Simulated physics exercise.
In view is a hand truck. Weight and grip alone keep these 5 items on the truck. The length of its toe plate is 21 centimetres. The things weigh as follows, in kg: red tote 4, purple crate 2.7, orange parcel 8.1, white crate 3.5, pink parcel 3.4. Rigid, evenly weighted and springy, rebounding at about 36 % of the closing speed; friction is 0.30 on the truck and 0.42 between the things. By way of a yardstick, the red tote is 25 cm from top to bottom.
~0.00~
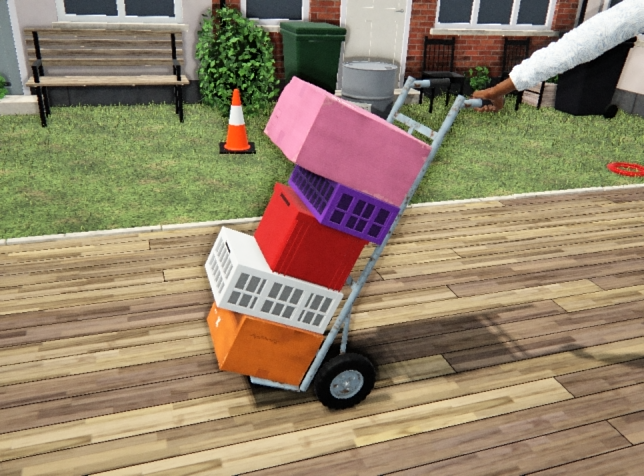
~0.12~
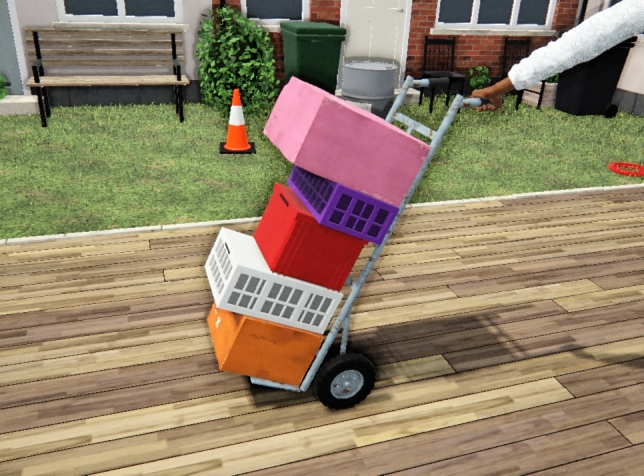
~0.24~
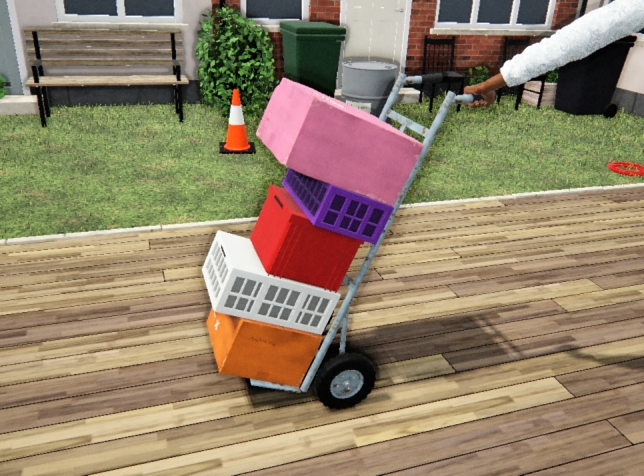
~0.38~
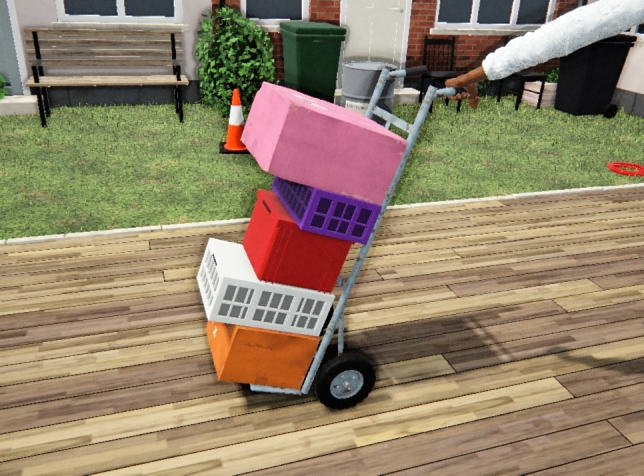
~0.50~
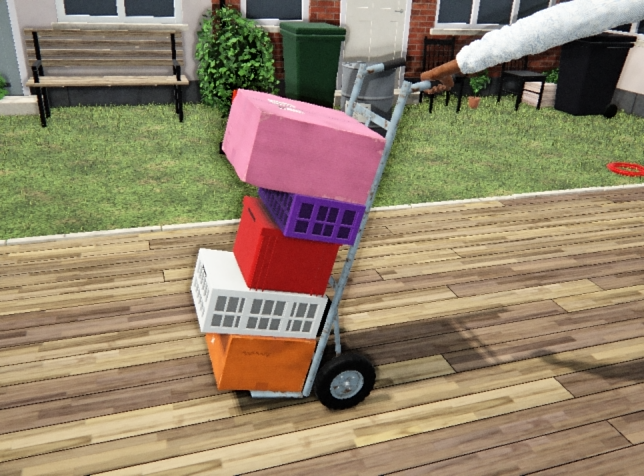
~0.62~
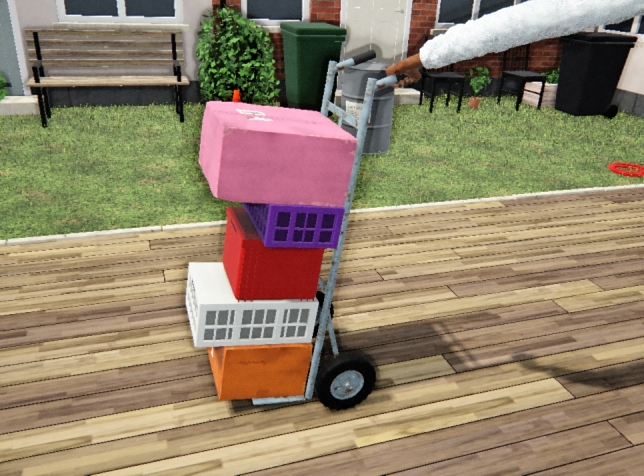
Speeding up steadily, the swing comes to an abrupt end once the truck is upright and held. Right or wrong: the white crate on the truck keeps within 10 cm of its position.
Right.
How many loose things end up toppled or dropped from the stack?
That makes 1.
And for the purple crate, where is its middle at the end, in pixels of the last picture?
Around (246, 216).
After 0.92 s, truck upright; white crate tipped 8° from how it sat near (229, 315); pink parcel tipped 11° from how it sat; purple crate tipped 8° from how it sat.
After 1.22 s, truck upright; pink parcel now dropped from the stack; white crate tipped 4° from how it sat near (231, 316); purple crate tipped 4° from how it sat.
After 1.72 s, truck upright; purple crate slid 7 cm; red tote slid 4 cm.
At rest (2.7 s), dropped from the stack, pink parcel; the other 4 in place, give or take 10 cm. Seen from the same camera at the end, white crate near (238, 314).
